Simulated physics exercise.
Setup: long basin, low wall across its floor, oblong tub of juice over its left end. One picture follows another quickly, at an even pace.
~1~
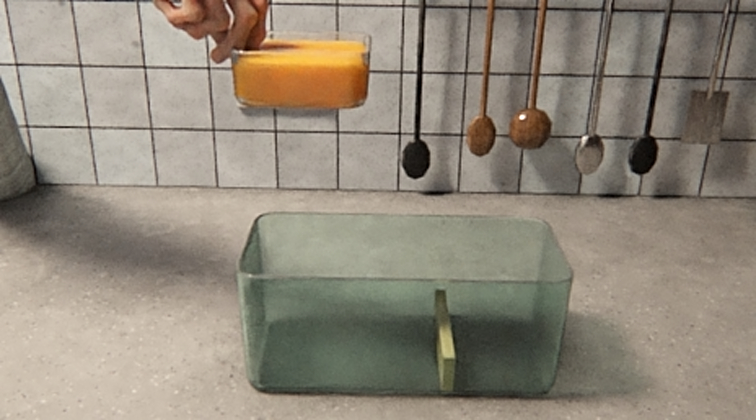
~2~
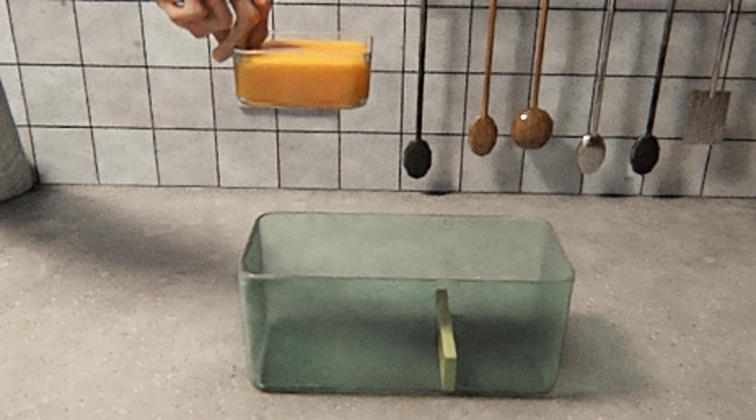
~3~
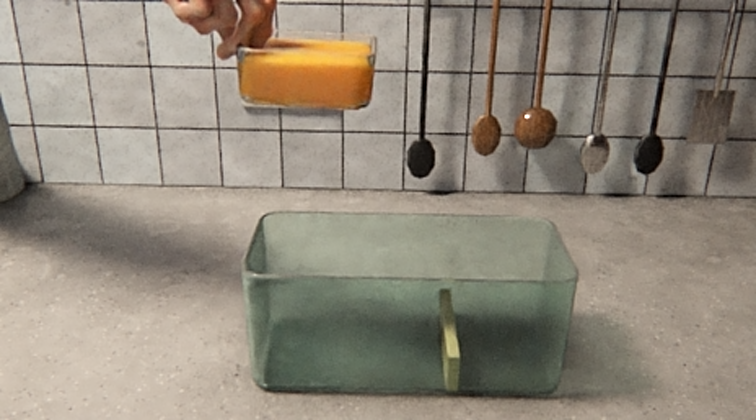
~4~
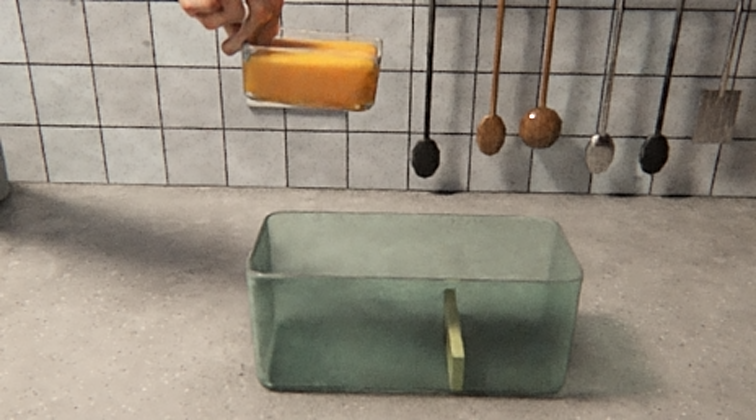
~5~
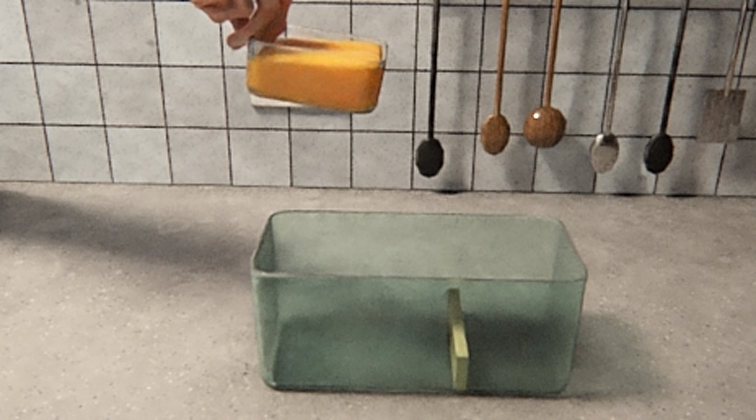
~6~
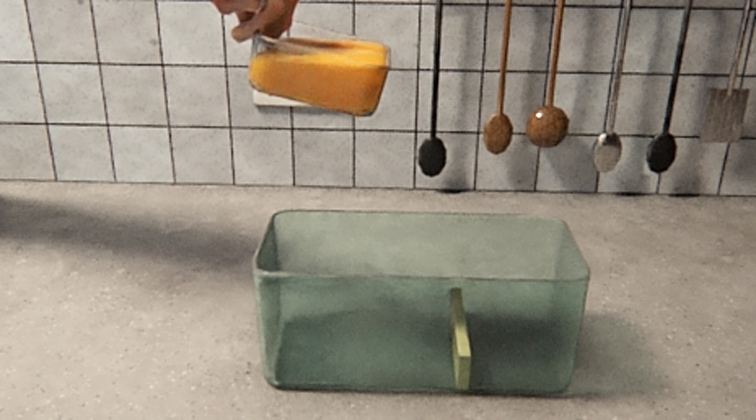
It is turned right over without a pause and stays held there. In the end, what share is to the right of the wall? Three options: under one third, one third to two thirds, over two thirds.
Answer: One third to two thirds.
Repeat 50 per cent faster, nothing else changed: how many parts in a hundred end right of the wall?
About 40 %.
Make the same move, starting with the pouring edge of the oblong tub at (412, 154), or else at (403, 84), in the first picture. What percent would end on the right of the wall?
70 and 70 in a hundred.
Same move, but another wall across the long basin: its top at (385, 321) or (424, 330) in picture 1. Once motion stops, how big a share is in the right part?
First try close to 80 percent, second try close to 65 percent.
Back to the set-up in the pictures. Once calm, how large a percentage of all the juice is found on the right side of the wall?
50 % or thereabouts.
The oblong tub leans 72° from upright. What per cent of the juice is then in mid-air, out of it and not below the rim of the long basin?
I'd reckon some 45 per cent.
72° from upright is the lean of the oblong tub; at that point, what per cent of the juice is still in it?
Close to 20 per cent.
A moment on, the oblong tub is tipped part way and 22 per cent is still to pour, 15 is left of the wall and 20 right of it.
Next, the oblong tub is tipped right over and 2 per cent is still to pour, 45 is left of the wall and 47 right of it.
Then the oblong tub is tipped right over and 0 per cent is still to pour, 51 is left of the wall and 48 right of it.
Later the oblong tub is tipped right over and 0 per cent is still to pour, 51 is left of the wall and 48 right of it.
At rest 51 per cent lies left of the wall, 48 right of it and 1 outside.
